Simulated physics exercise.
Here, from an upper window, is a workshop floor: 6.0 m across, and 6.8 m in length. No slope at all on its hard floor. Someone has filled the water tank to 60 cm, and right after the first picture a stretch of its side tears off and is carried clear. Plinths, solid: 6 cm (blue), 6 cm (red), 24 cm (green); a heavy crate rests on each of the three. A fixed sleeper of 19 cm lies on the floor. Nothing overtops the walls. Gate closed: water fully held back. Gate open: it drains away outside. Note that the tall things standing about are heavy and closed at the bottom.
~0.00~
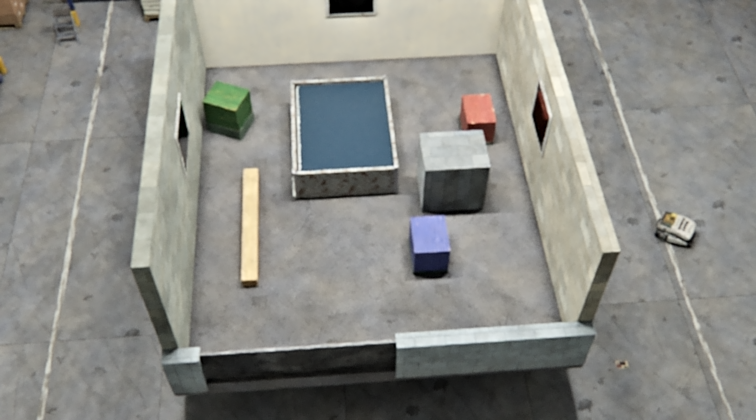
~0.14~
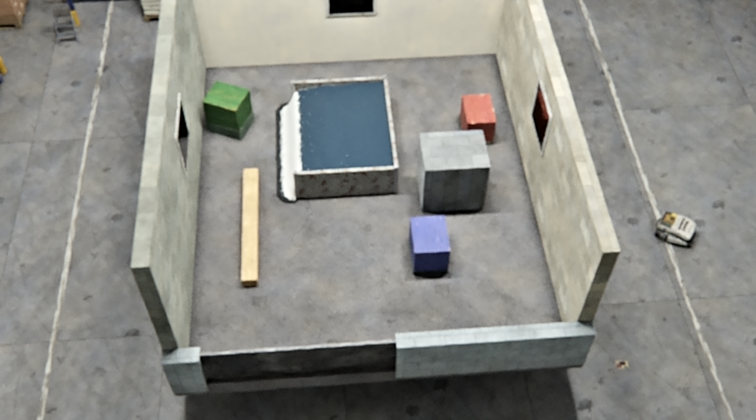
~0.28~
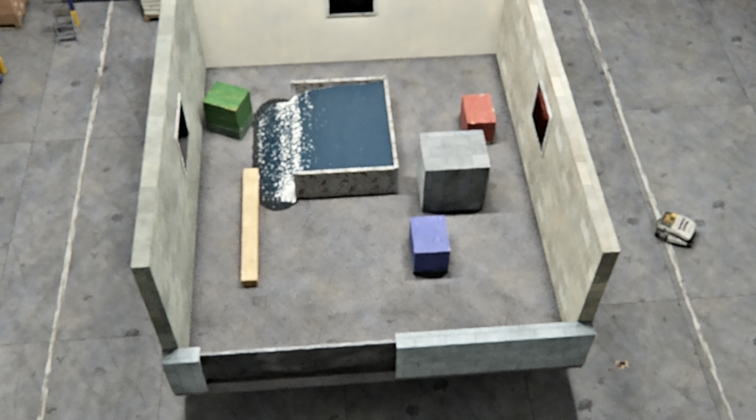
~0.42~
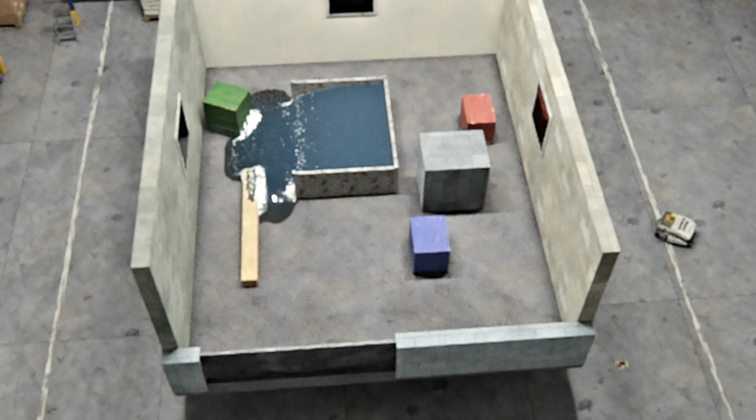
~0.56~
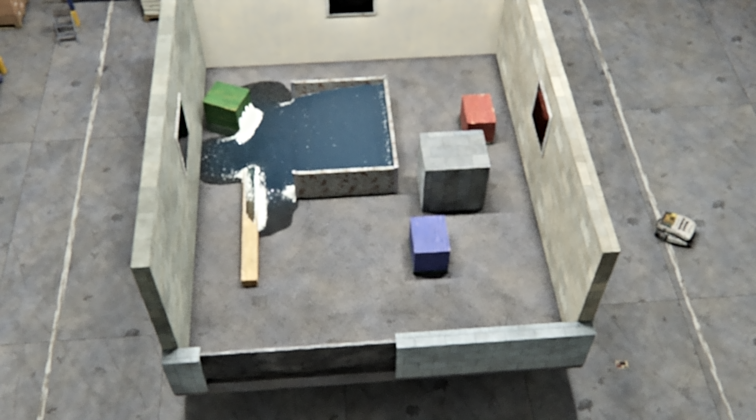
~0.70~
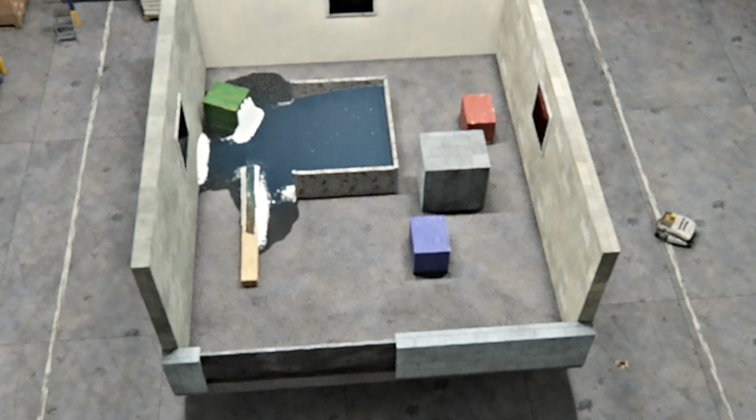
To begin with, a tank of dark blue water stands full and still among scattered blocks in a walled enclosure. Its left side opens, and water pours out in a foamy sheet across the grey floor. The water then spreads around the green block and wooden beam, reaching the left wall.
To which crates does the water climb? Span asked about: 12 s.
Blue crate yes; red crate yes; green crate yes.
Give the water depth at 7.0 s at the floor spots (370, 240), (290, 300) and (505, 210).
Approximately 4, 7 and 5 centimetres, going through them in turn.
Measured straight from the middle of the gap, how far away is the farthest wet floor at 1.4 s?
It's close to 3.8 metres.
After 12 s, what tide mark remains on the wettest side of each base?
Blue 11, red 10, green 57, all in cm.
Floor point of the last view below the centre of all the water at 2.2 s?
It lies at roughly (271, 164) in pixels.
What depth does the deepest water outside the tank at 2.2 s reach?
About 36 cm at most.
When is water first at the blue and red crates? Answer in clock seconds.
Blue: 3.2 s; red: 4.0 s.
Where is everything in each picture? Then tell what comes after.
In the first frame, the water tank at (342, 126) is whole and still, 60 cm deep.
In the second frame, the front is at (291, 105), 1.2 m from the gap at (297, 142); 0.6 m2 of floor is under water; 60 cm left at the back of the water tank.
In the third frame, water pours out at (297, 144) and has run 1.4 m, to (275, 102); deepest outside 29 cm, 60 cm at the water tank's back.
In the fourth frame, the front is at (260, 219), 1.7 m from the gap at (297, 145); 2.8 m2 of floor is under water; 58 cm left at the back of the water tank.
In the fifth frame, the front is at (223, 102), 2.0 m from the gap at (297, 145); 3.8 m2 of floor is under water; 52 cm left at the back of the water tank.
In the sixth frame, the front is at (205, 97), 2.4 m from the gap at (297, 145); 4.6 m2 of floor is under water; 51 cm left at the back of the water tank.
After 1.4 s water covers 25 % of the floor and is deepest (45 cm) near (201, 168); blue plinth not reached, red plinth not reached, green plinth reached.
After 2.2 s water covers 40 % of the floor and is deepest (36 cm) near (201, 161); blue plinth not reached, red plinth not reached, green plinth reached.
After 3.5 s water covers 55 % of the floor and is deepest (36 cm) near (189, 361); blue plinth reached, red plinth not reached, green plinth reached.
After 7.0 s water covers 85 % of the floor and is deepest (18 cm) near (557, 346); blue plinth reached, red plinth reached, green plinth reached.
After 12.0 s water covers 100 % of the floor and is deepest (10 cm) near (522, 245); highest at the blue plinth 11 cm, highest at the red plinth 10 cm, highest at the green plinth 57 cm.
